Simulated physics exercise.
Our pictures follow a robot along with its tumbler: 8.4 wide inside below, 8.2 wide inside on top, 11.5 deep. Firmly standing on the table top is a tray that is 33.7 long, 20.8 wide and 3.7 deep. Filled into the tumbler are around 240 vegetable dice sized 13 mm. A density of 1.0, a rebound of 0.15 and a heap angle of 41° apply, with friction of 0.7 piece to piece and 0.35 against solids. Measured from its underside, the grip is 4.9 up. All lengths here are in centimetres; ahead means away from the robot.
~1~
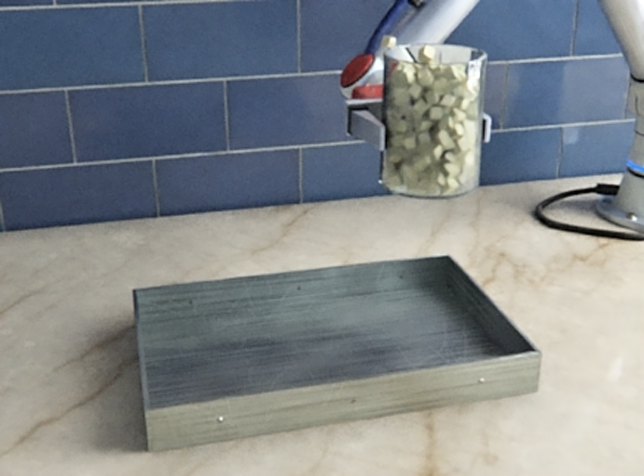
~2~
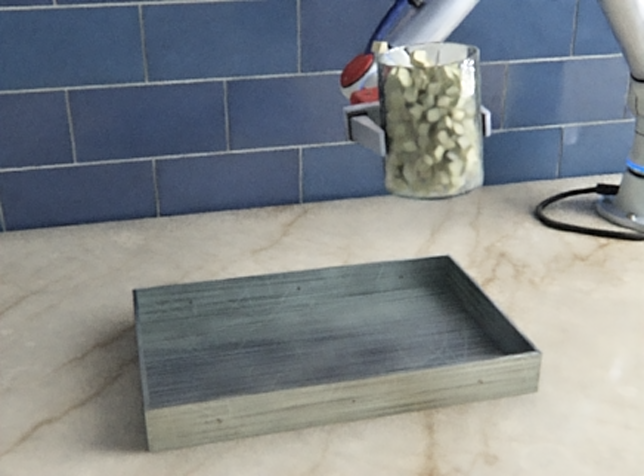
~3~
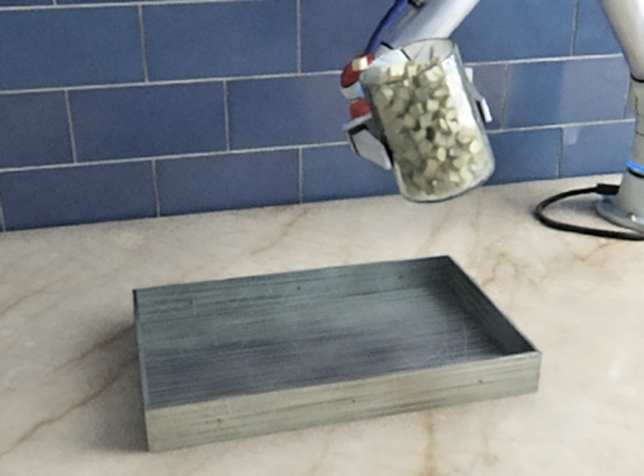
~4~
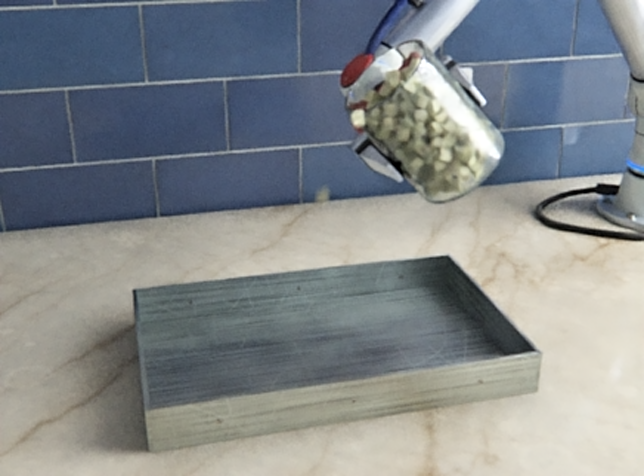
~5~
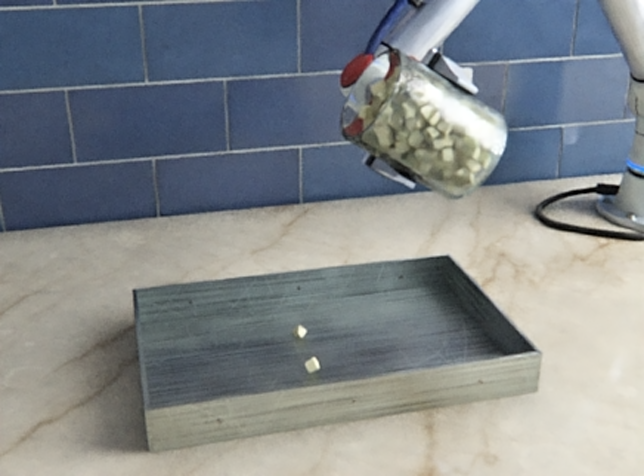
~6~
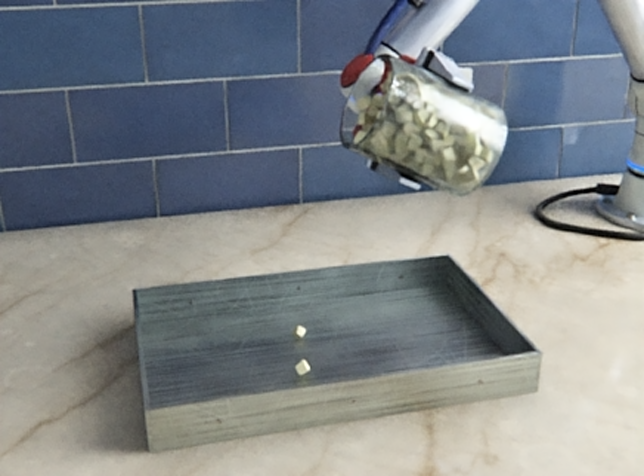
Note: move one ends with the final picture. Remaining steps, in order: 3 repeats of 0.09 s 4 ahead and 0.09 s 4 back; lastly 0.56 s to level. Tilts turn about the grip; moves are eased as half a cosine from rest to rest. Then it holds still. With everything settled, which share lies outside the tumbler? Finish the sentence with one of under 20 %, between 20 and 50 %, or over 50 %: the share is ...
The share is between 20 and 50 %.
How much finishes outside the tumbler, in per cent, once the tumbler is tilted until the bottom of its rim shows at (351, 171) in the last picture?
About 70 %.
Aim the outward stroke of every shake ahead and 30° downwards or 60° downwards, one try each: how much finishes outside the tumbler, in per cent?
Result: Approx. 15 % and 10 %, one try each.
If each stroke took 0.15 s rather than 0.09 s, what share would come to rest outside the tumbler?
That gives about 10 percent.
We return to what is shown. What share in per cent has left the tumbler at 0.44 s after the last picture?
Roughly 25 percent is out.
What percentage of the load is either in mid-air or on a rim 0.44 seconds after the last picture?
I'd put it near 7 per cent.
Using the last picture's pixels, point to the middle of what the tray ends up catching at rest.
Centre estimate: Around (238, 354).
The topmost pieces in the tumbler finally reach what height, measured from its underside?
Roughly 9.5 centimetres.
Then, 0.44 s later, tilted 63° forward, highest piece 25 above the table; 181 in the tumbler, 41 in the tray, 17 in flight or on a rim.
Then, 0.88 s later, tilted 21° forward, highest piece 27 above the table; 162 in the tumbler, 77 in the tray.
Then, 1.30 s later, level, highest piece 26 above the table; 162 in the tumbler, 77 in the tray.
Then, 2.35 s later, level, highest piece 26 above the table; 162 in the tumbler, 77 in the tray.
At rest, 162 in the tumbler, 77 in the tray. That is 32 % outside the tumbler.
